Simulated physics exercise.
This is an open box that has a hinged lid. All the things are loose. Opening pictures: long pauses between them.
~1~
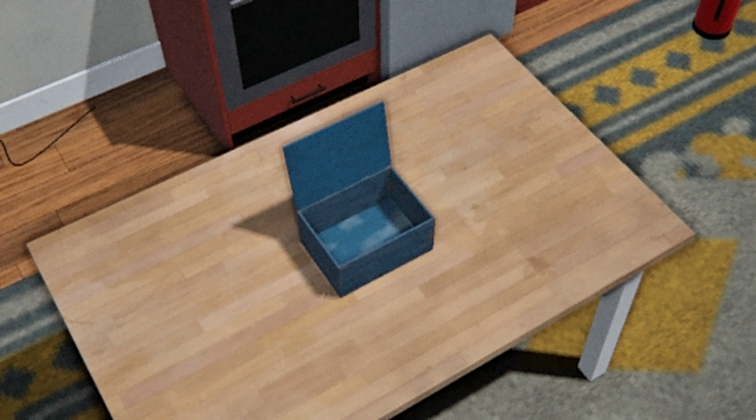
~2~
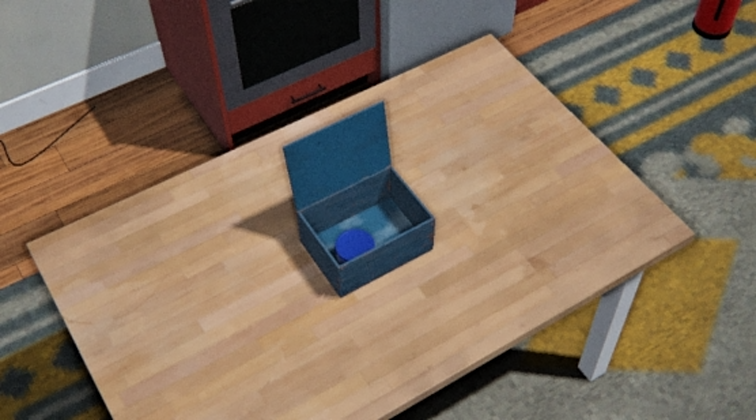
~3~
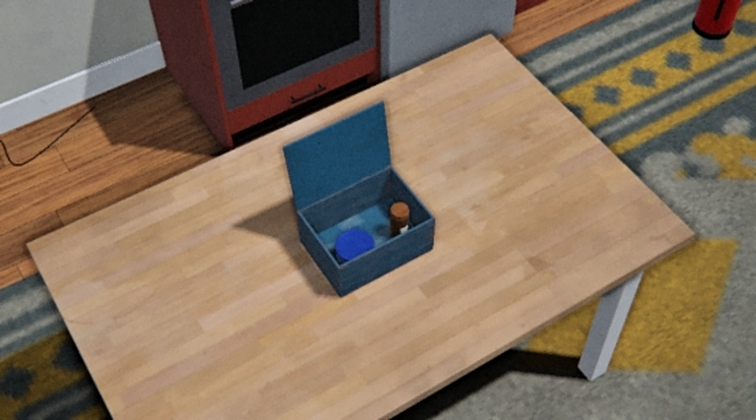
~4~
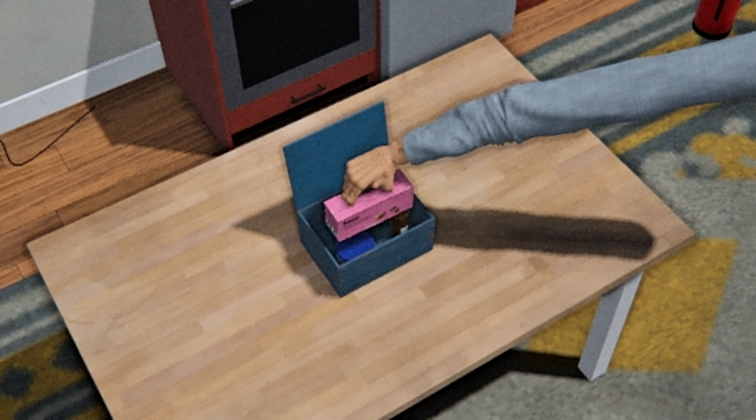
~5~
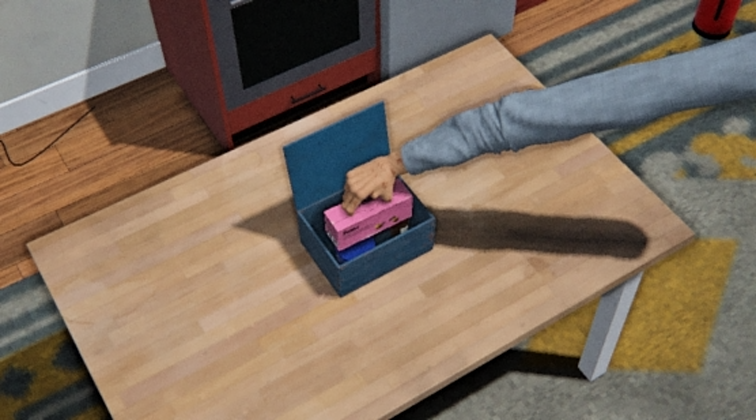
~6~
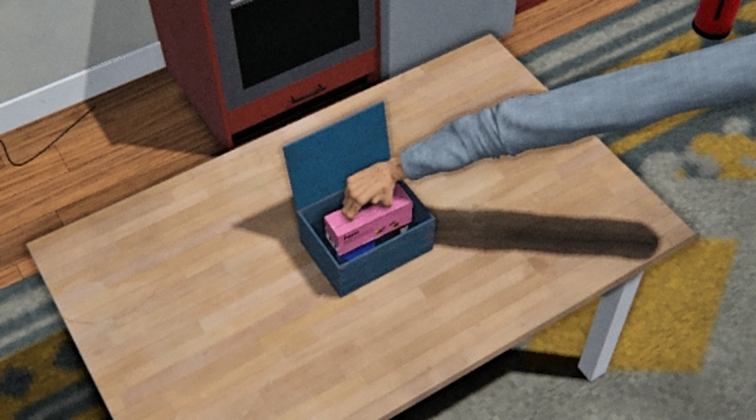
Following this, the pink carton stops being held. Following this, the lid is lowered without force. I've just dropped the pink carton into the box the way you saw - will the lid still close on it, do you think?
No, it won't close.
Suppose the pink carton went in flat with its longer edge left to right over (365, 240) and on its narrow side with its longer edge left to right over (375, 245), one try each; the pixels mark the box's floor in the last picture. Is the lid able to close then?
The first time it seals the box, the second time it cannot come down.
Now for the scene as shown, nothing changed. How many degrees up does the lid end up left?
About 30° above the rim.
Then, 0.90 s later than the last frame, lid starting down; pink carton tilted by 8° near (366, 224).
Then, 1.40 s later than the last frame, lid 72° above the rim; pink carton tilted by 8° near (365, 223).
Then, 1.70 s later than the last frame, lid 49° above the rim; pink carton tilted by 8° near (365, 223).
Then, 1.90 s later than the last frame, lid 32° above the rim; pink carton tilted by 8° near (366, 224).
When it is over, lid 31° above the rim; left askew, pink carton; the other 2 as before. End places, in pixels of the last picture, pink carton near (366, 224).
